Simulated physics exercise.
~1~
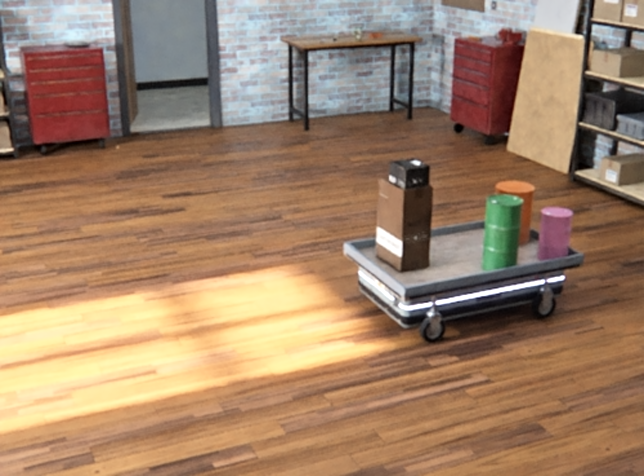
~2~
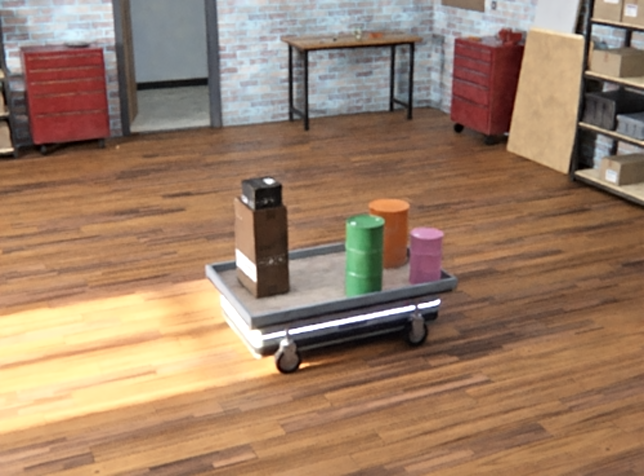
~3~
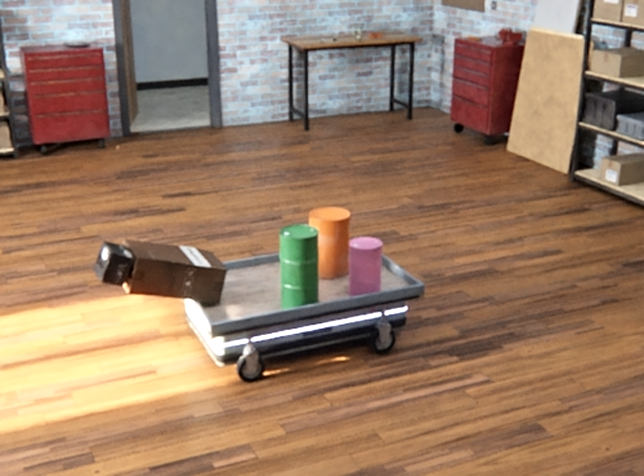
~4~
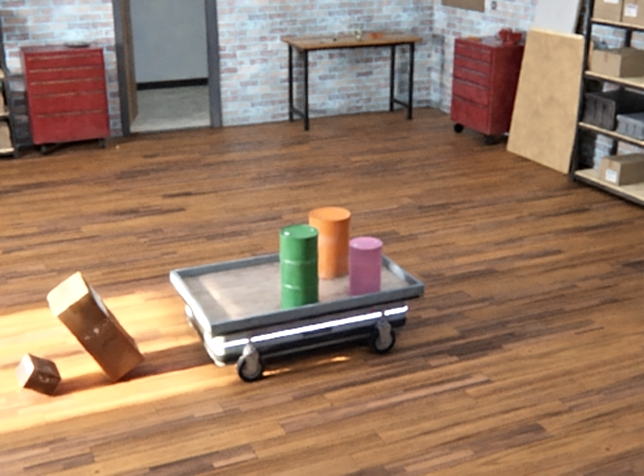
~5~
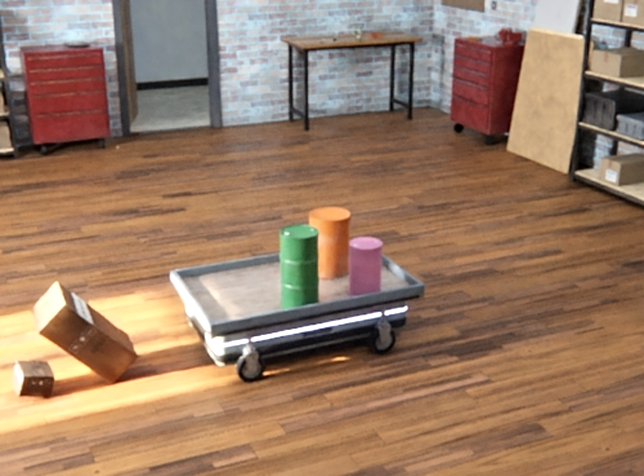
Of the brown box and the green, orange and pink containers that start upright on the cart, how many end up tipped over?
One of them ends up tipped over, the brown box, which topples off the left end of the cart.
